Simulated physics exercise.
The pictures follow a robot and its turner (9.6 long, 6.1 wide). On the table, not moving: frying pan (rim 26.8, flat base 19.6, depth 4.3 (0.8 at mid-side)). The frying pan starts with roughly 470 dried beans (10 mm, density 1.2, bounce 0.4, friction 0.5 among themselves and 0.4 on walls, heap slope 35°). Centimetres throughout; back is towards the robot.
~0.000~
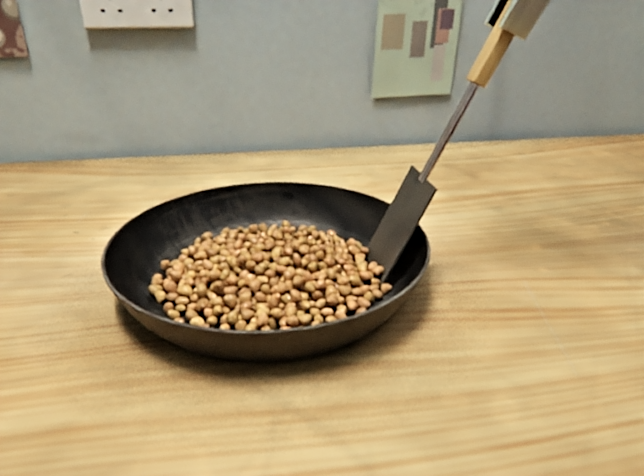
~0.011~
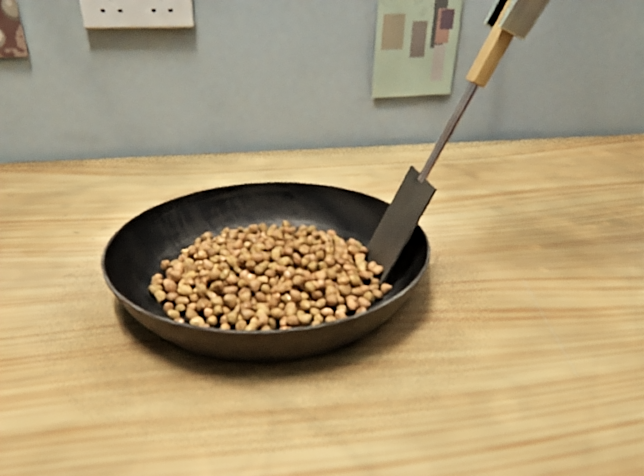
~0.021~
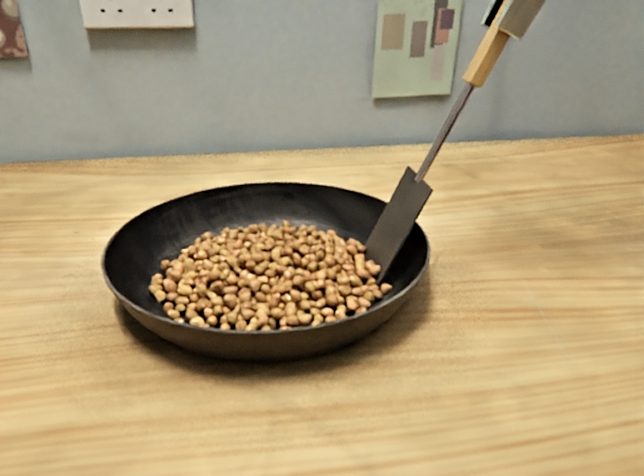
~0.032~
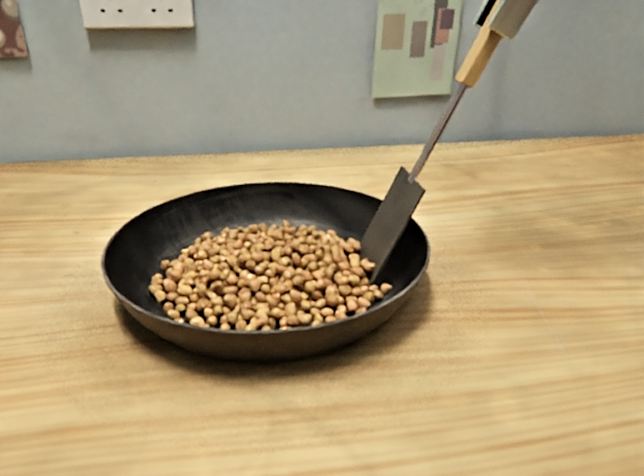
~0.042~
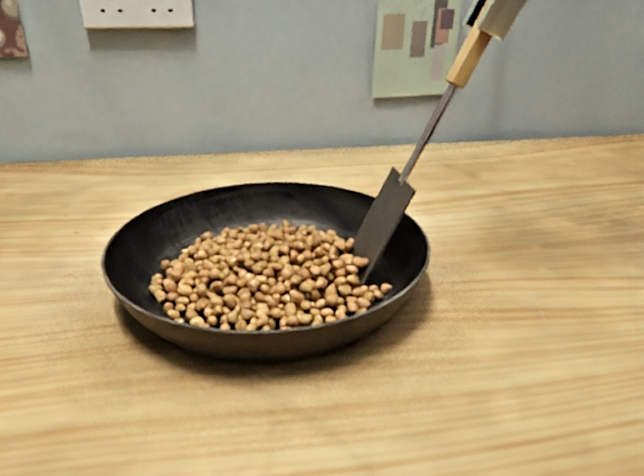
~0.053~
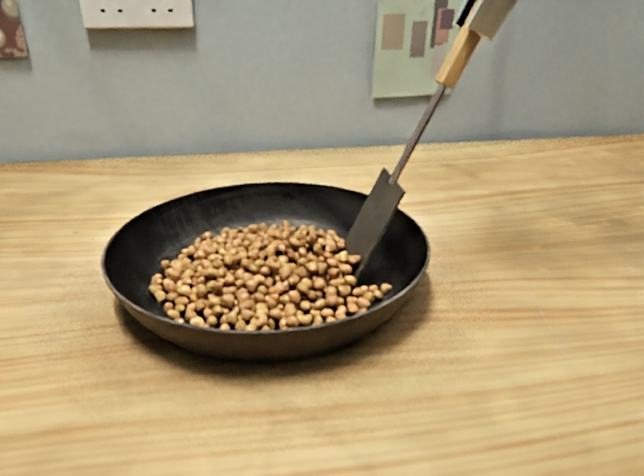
A robot's turner slides slowly left through the beans at the right side of a frying pan.
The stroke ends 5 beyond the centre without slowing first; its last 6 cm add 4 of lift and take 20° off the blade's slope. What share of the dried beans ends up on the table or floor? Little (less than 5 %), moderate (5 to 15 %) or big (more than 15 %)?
Answer: Little; less than 5 % of the dried beans finish on the table or floor.
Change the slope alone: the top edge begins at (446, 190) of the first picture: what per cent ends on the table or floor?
Some 0 per cent.
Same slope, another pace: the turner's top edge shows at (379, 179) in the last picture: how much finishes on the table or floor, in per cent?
Some 10 per cent.
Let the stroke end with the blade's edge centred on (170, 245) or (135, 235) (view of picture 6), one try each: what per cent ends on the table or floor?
About 5 and 10 per cent.
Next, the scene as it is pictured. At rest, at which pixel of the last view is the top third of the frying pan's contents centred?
Around (178, 274).
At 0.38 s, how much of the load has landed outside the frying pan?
Some 0 per cent.
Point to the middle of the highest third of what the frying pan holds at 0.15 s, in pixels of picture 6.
Around (223, 268).
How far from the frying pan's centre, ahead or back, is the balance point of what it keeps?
Some 4.0 cm ahead.
After 0.10 s, sloping 65°, highest piece 5 above the table; 466 in the frying pan.
After 0.15 s, sloping 57°, highest piece 5 above the table; 466 in the frying pan.
After 0.38 s, sloping 45°, highest piece 4 above the table; 466 in the frying pan.
After 1.43 s, sloping 45°, highest piece 4 above the table; 466 in the frying pan.
In the end, 466 in the frying pan. That is 0 % on the table or floor.
